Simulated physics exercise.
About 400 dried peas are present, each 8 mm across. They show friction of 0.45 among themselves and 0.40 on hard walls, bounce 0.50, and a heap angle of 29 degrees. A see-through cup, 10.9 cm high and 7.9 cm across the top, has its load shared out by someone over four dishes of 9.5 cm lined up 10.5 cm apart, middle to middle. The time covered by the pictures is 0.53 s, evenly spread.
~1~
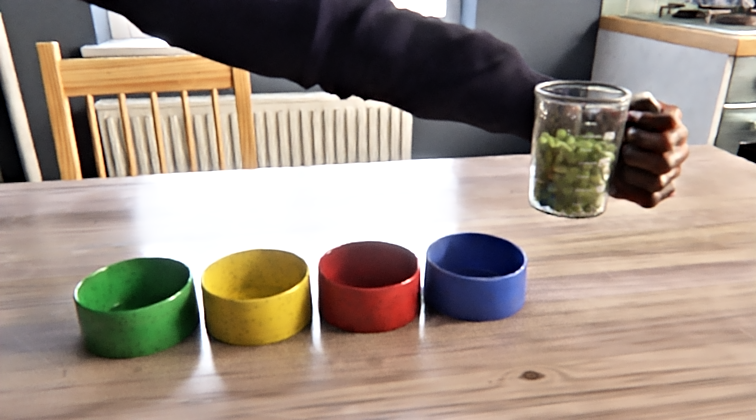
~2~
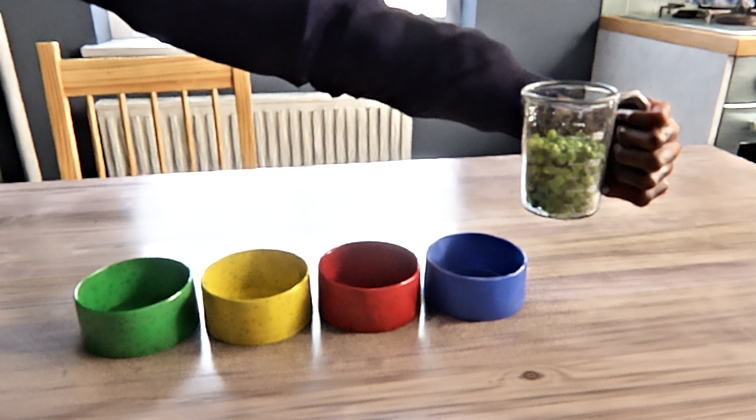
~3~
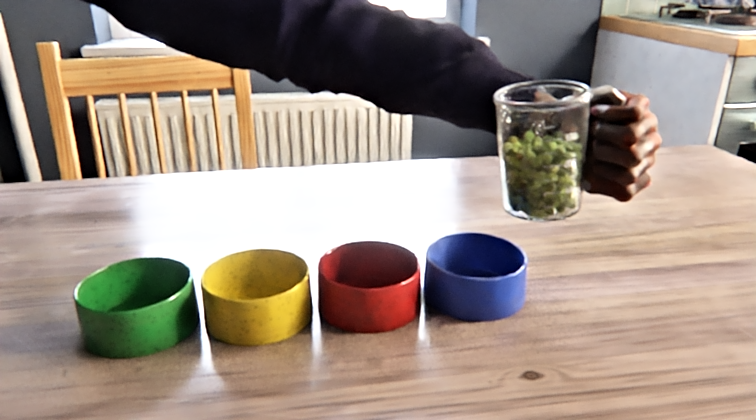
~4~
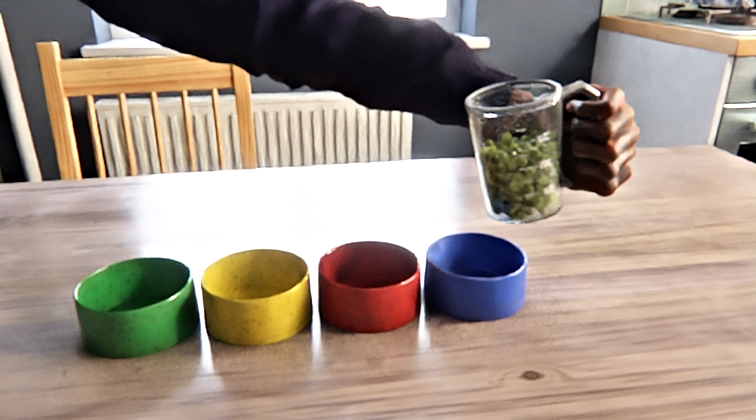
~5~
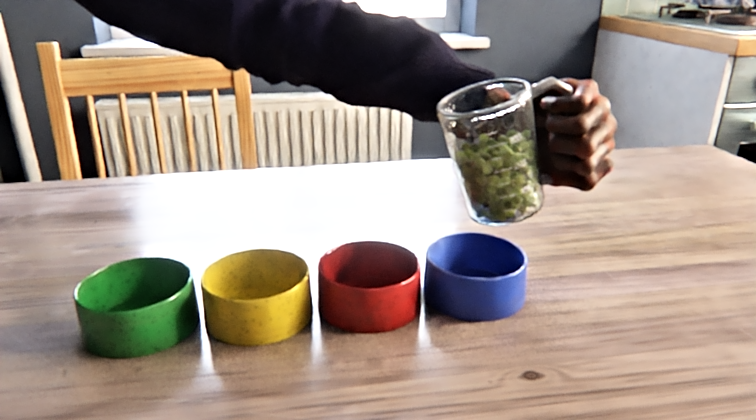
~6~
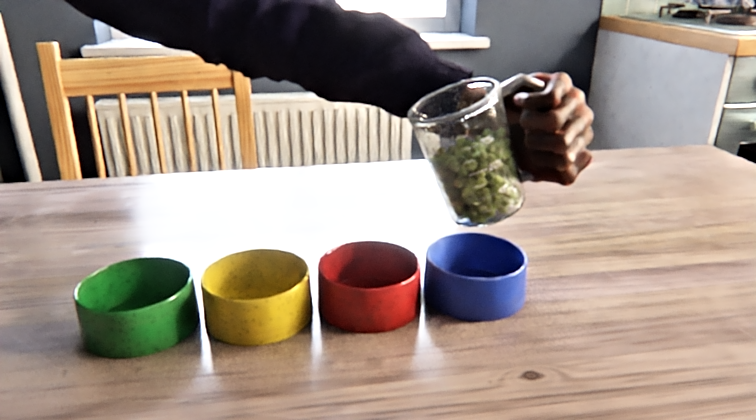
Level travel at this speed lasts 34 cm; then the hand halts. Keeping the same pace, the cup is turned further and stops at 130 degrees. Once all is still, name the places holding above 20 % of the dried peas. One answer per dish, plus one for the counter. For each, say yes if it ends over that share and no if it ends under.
Red: The share is going to stay within a fifth, blue: The share is going to stay within a fifth, green: The share is going to pass a fifth, yellow: The share is going to stay within a fifth, counter: The share is going to stay within a fifth.
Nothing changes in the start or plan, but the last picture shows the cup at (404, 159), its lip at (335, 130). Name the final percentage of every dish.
Red: 0 / blue: 0 / green: 100 / yellow: 0.
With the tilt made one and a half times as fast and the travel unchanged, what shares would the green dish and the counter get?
Green 100; counter 0.
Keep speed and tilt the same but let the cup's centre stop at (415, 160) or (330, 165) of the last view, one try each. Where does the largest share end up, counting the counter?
Red; yellow.
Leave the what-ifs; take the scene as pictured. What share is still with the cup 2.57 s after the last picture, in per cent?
Roughly 0 per cent of the load.
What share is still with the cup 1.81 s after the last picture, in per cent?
Reading: Approx. 85 %.
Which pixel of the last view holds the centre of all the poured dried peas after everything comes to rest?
Somewhere near (137, 299) in the last picture.
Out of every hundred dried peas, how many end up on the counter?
Estimate: Near 0 per cent.
Then, 1.09 s after the last picture, tilt 72 degrees; cup holds 100 %.
Then, 1.81 s after the last picture, tilt 105 degrees; cup holds 85 %, green 10 %.
Then, 2.57 s after the last picture, tilt 130 degrees; cup holds 0 %, green 100 %.
In the end, red 0 %, blue 0 %, green 100 %, yellow 0 %, counter 0 %.
